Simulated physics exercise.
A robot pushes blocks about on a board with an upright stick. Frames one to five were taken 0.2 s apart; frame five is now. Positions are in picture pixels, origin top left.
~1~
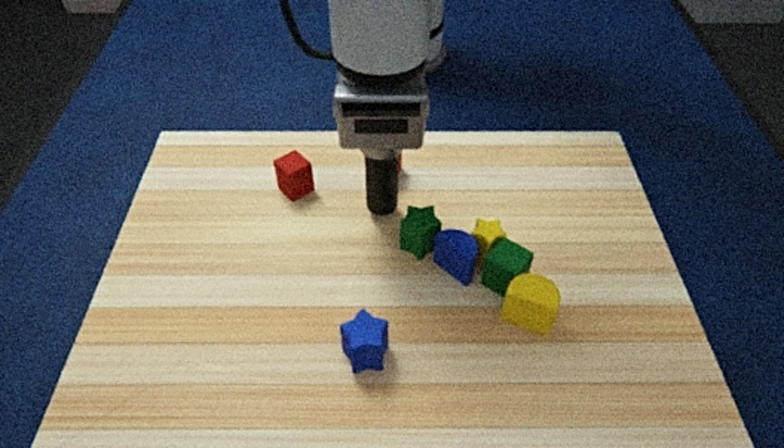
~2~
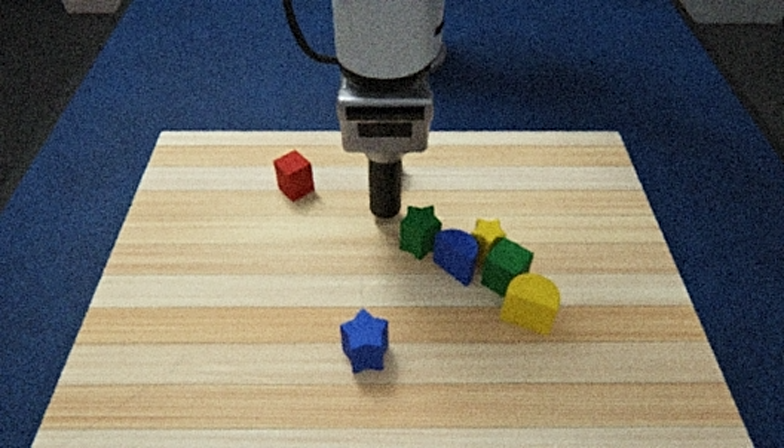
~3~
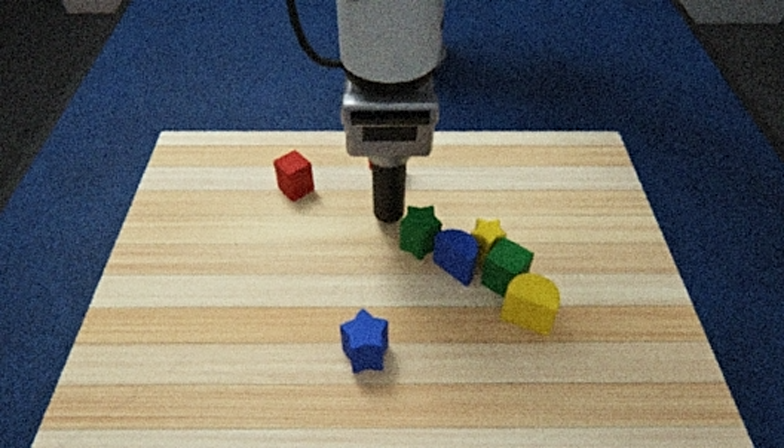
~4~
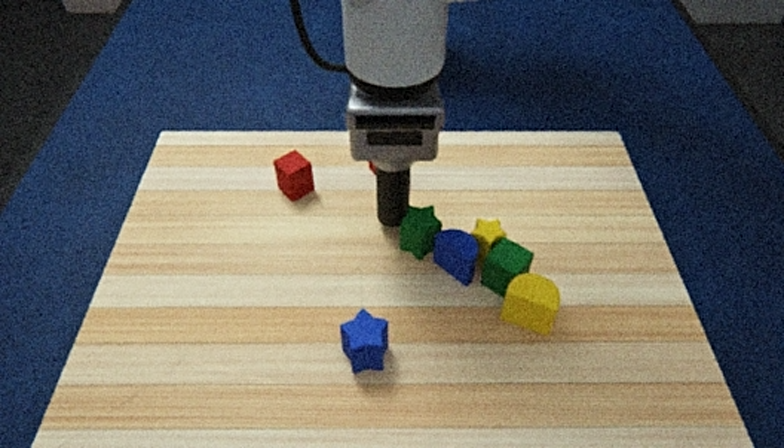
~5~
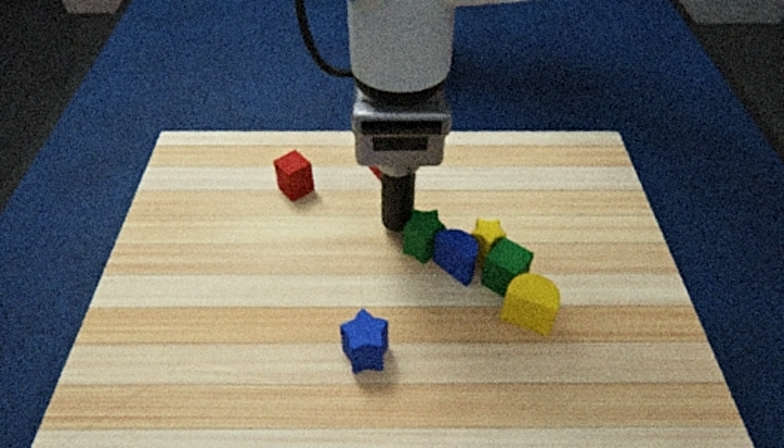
On a wooden board, a robot arm's dark upright stick inching down and right, slightly nudging a green star-shaped block.
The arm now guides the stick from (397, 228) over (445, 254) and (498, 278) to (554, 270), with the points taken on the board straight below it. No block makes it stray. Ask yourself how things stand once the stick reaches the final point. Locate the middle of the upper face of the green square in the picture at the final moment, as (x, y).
The green square ends near (575, 275).
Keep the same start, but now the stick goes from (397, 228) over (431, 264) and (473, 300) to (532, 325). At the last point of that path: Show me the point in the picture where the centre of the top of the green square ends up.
It sits at (531, 262).
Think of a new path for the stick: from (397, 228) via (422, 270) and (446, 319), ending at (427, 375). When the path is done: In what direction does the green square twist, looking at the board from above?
Rotation: Counter-clockwise.
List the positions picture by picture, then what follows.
In the first picture, stick tip (382, 204); block tops, green star-shaped block (421, 217); blue half-round block (460, 241); yellow star-shaped block (489, 229); green square (510, 255); yellow half-round block (536, 289).
In the second picture, stick (385, 208); blocks unchanged.
In the third picture, stick (389, 211); blocks unchanged.
In the fourth picture, stick (393, 216); blocks unchanged.
In the fifth picture, stick (397, 220); green star-shaped block (425, 221); blue half-round block (460, 241); yellow star-shaped block (489, 229); green square (510, 255); yellow half-round block (536, 289).
On the path given first. One third of the way, stick (446, 246); green star-shaped block (470, 252), turned 25° clockwise; blue half-round block (490, 283), turned 25° clockwise; yellow star-shaped block (497, 231), turned 45° anticlockwise; green square (517, 260), turned 45° anticlockwise; yellow half-round block (543, 292), turned 15° clockwise.
Two thirds of the way, stick (501, 271); green star-shaped block (500, 278), turned 90° clockwise; blue half-round block (496, 315), turned 30° clockwise; yellow star-shaped block (516, 230), turned 85° anticlockwise; green square (547, 269), turned 50° anticlockwise; yellow half-round block (558, 304), turned 35° clockwise.
At the end, stick (557, 262); green star-shaped block (501, 278), turned 90° clockwise; blue half-round block (496, 315), turned 30° clockwise; yellow star-shaped block (525, 227), turned 140° anticlockwise; green square (575, 275), turned 15° clockwise; yellow half-round block (562, 308), turned 45° clockwise.
